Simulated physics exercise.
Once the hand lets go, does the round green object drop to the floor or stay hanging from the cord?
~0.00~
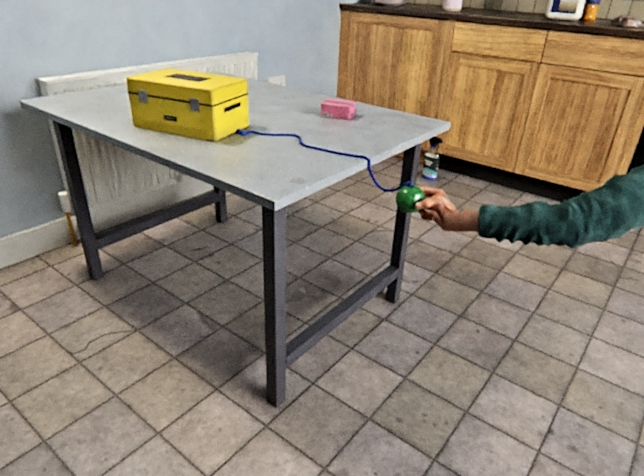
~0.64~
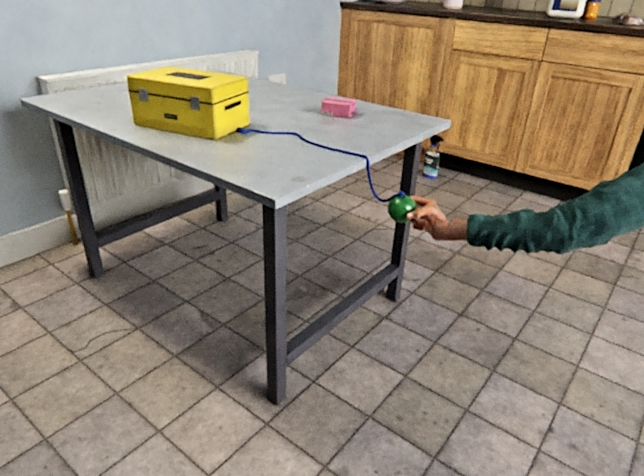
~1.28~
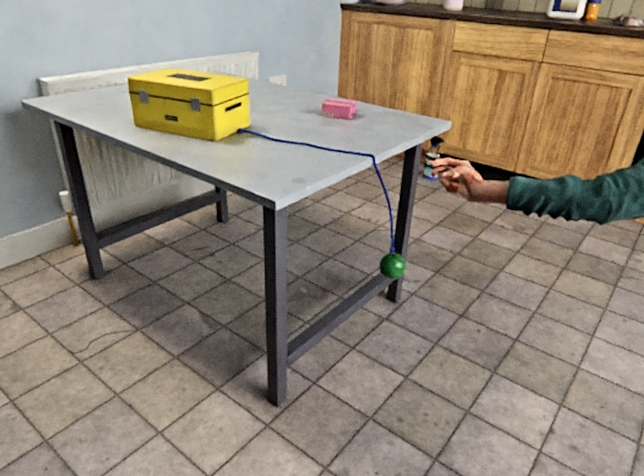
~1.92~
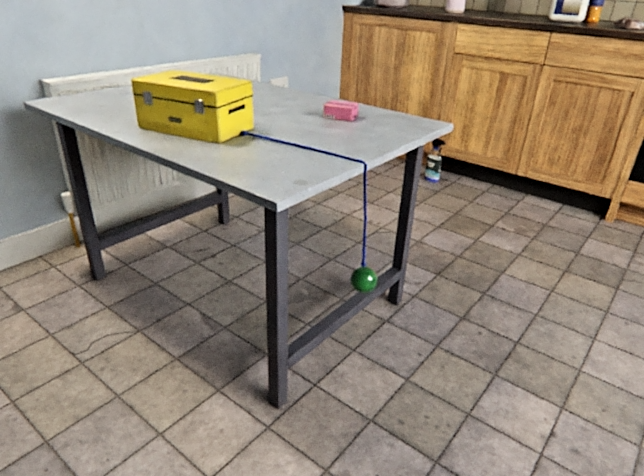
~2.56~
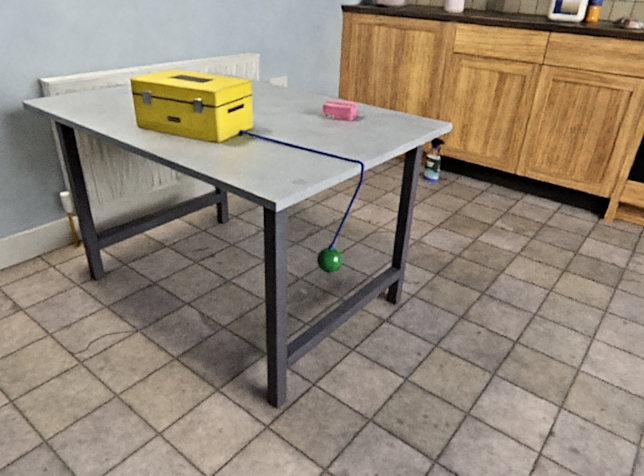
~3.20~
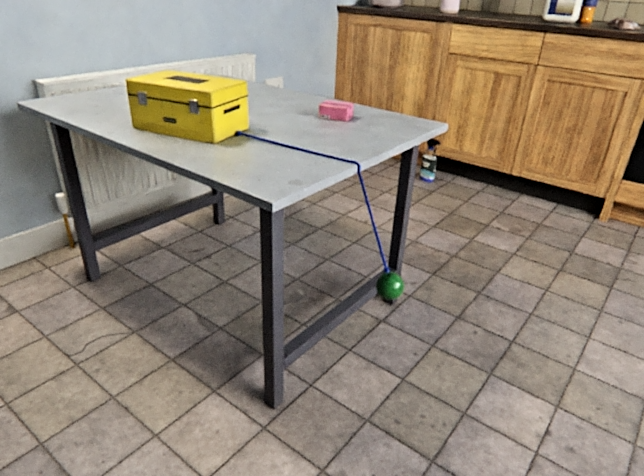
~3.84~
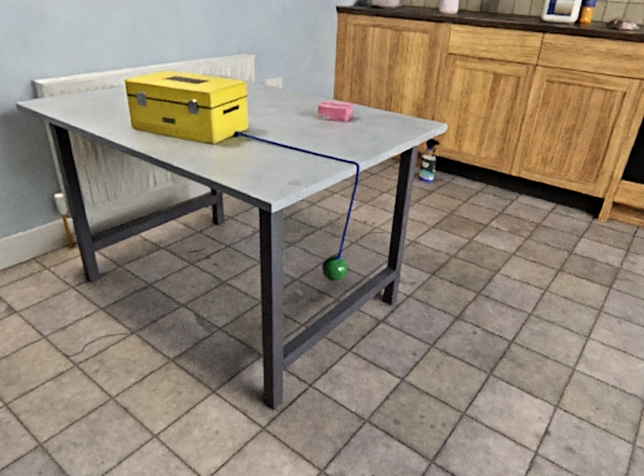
It stays hanging from the blue cord, swinging above the floor beside the table. The pink box stays where it is on the tabletop.
